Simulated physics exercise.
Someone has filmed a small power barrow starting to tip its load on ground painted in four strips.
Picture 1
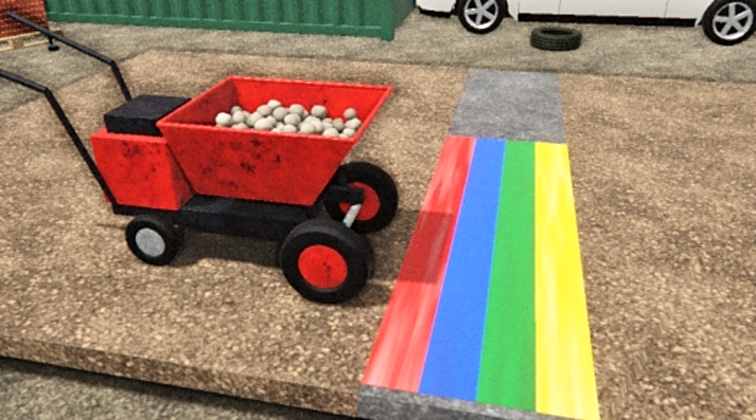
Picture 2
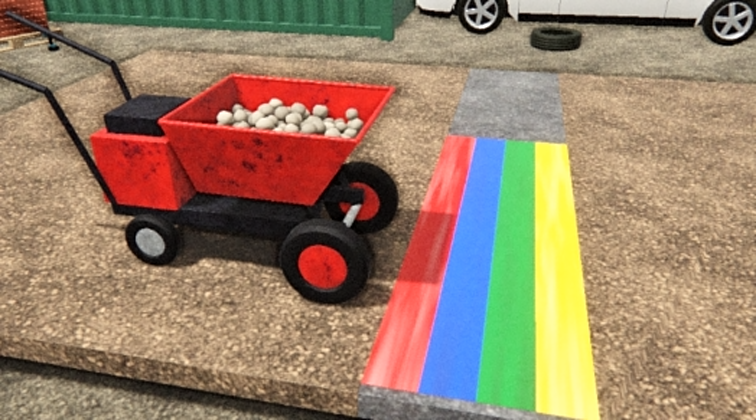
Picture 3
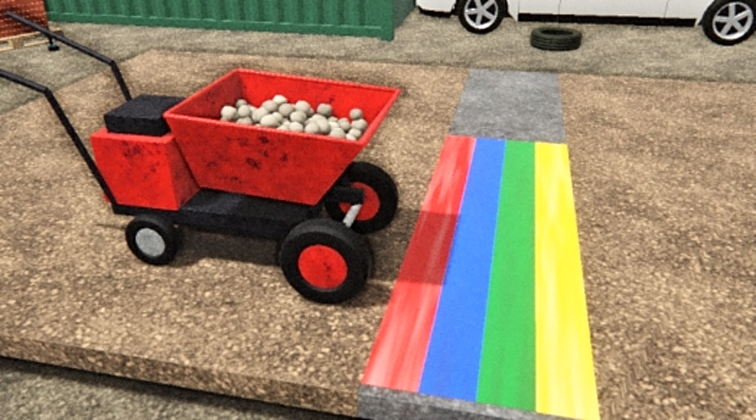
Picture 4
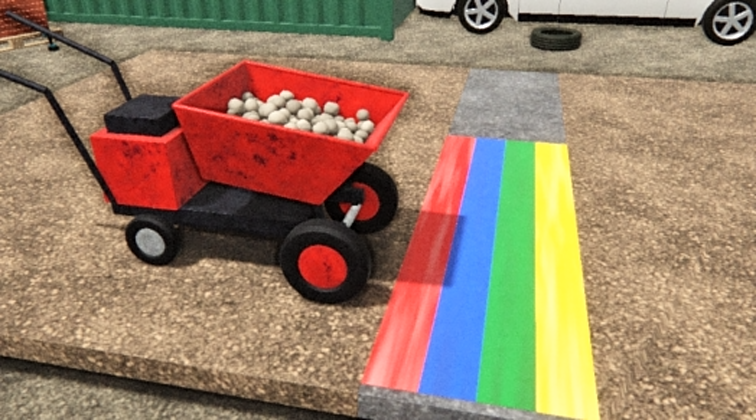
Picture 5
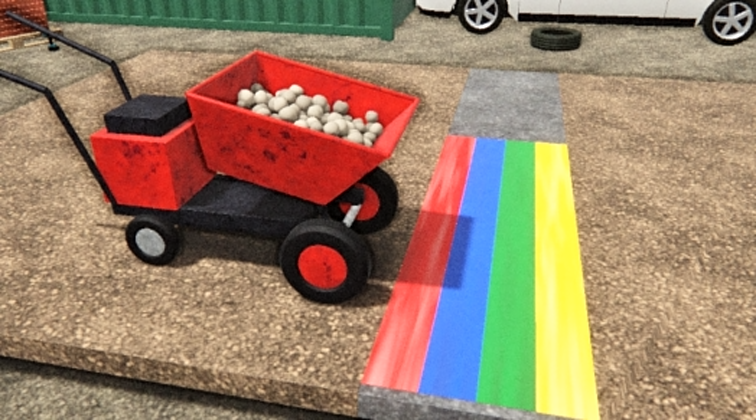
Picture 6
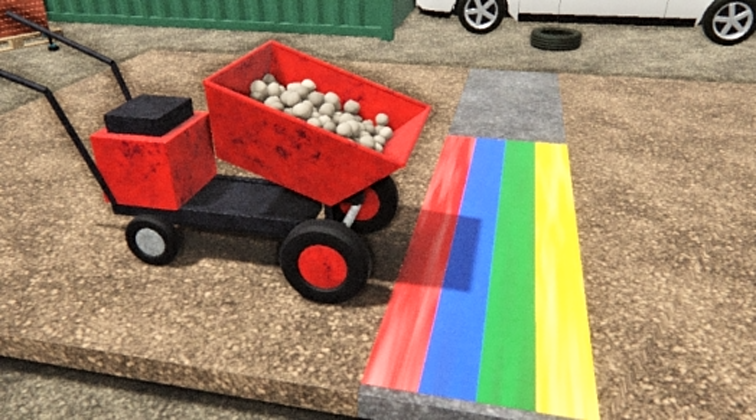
The red skip of a small power barrow, heaped with pale, rounded river pebbles, stands on brown gritty ground, seen from slightly above and to the side by a still camera. To its right lie red, blue, green and yellow painted strips, with a white vehicle and a loose tyre behind. The skip starts level, then tilts steadily rightward, its back rising while the wheels stay put.
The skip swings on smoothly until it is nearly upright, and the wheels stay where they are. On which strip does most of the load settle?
The heap favours the green strip.
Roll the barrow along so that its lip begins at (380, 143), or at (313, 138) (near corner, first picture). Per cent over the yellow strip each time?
In turn 30 and 10 in a hundred.
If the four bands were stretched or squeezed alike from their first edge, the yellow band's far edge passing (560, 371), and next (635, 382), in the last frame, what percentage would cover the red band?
Near 0 % and 0 %.
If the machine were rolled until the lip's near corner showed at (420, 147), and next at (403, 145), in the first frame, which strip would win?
In turn: Yellow; the strip in yellow.
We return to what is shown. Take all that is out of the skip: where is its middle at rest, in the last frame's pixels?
Roughly at (523, 275).
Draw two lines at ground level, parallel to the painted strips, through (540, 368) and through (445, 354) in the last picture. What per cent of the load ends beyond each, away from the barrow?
Roughly 30 per cent, and 80 per cent.
Shortly afterwards, skip tipped steeply; the whole lot in the skip.
Next, skip tipped right over; the bulk in the skip; only a few over the blue strip; a little over the green strip.
Some moments later, skip tipped right over; near a quarter in the skip; a little over the blue strip; near a third over the green strip; near a quarter over the yellow strip; a little off the paint.
In the end, skip tipped right over; a little in the skip; none at all over the red strip; a little over the blue strip; near a third over the green strip; near a quarter over the yellow strip; a little off the paint.
